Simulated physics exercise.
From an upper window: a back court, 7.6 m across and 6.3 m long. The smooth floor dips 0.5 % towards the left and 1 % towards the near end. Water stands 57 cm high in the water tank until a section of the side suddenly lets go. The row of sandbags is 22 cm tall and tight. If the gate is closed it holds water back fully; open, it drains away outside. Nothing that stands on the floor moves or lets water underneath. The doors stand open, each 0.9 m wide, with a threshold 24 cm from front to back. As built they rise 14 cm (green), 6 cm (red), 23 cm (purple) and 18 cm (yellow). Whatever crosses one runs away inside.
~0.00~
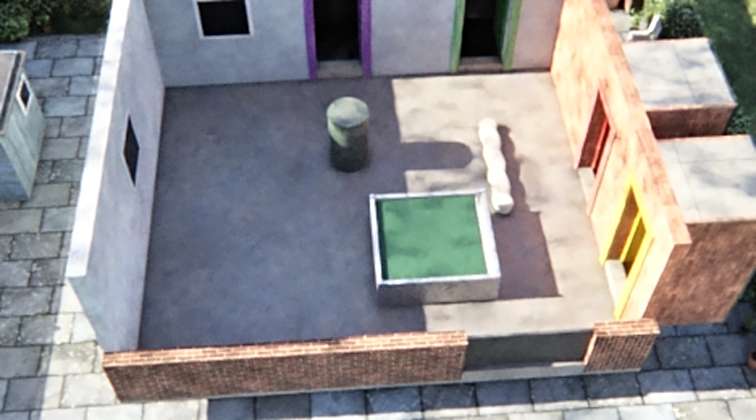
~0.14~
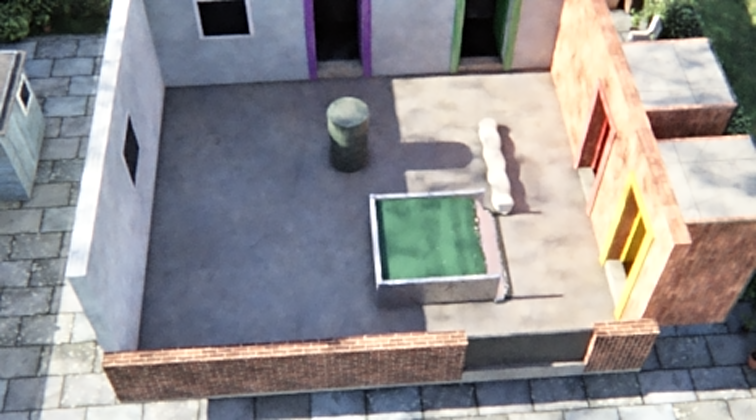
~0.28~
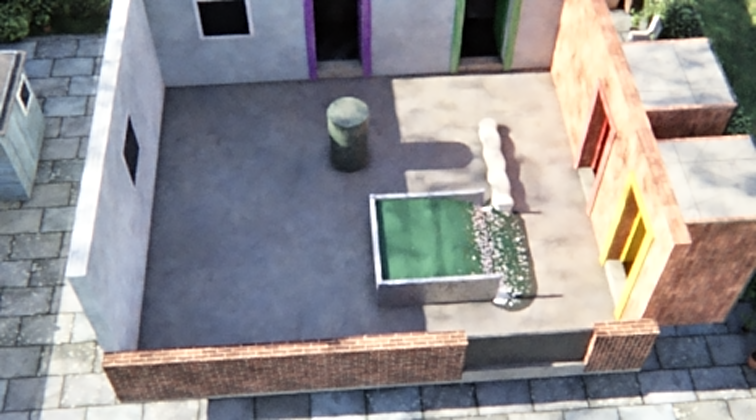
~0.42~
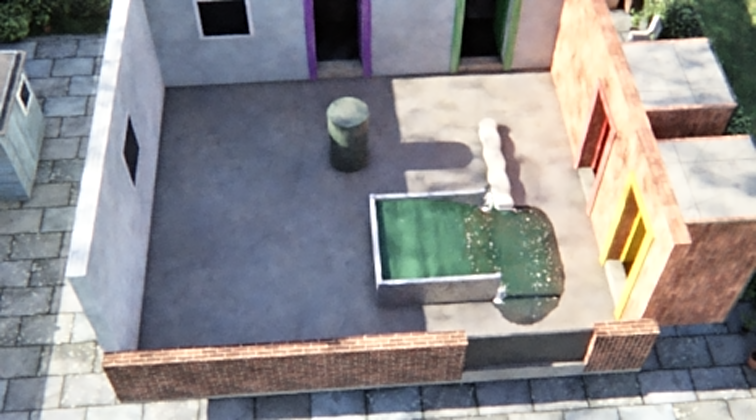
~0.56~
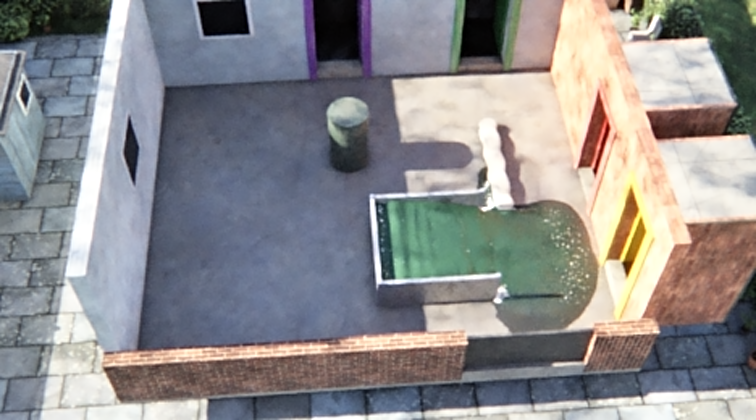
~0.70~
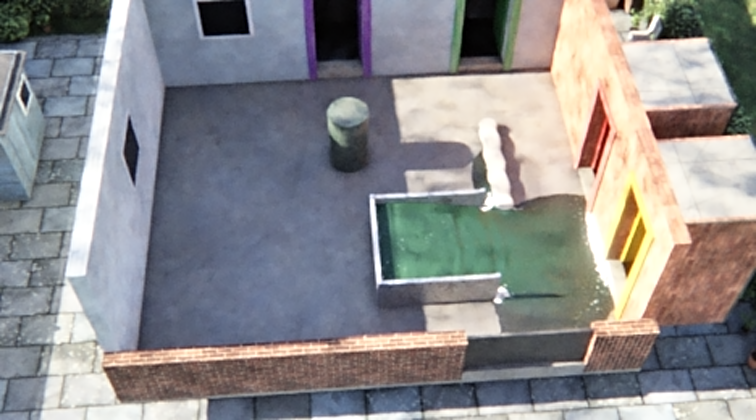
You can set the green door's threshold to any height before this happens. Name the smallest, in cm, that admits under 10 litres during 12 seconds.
Close to 8 cm is just enough.
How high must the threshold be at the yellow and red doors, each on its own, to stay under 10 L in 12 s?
Roughly 27 cm at yellow and 17 cm at red.
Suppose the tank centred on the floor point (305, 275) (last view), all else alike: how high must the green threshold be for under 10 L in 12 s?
Then roughly 6.0 cm.
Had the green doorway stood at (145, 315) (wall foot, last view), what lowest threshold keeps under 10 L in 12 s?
About 8.5 cm.
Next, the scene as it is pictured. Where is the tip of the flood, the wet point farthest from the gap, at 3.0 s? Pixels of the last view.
Around (551, 73).
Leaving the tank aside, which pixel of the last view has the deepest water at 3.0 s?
At about (622, 337).
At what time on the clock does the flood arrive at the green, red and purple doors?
Green 3.0 s, red 0.9 s, purple 5.0 s.
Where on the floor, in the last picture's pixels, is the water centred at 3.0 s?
Near (521, 253).
After 1.4 s water covers 15 % of the floor, deepest (36 cm) near (586, 244); it has not reached the green door.
After 3.0 s water covers 30 % of the floor, deepest (28 cm) near (622, 337); it has not reached the green door.
After 12.0 s water covers 90 % of the floor, deepest (7 cm) near (135, 379); 2 cm at the green door, 0 litres in over its 14 cm threshold.
At the green door as built, the water arrived by 3.1 s and peaked near 12 cm at 4.2 s.
Run again over the same 12 s with other heights there, 17 litres in over 7 cm, 3 litres over 10 cm. The limit of 10 litres is kept from about 8 cm up.
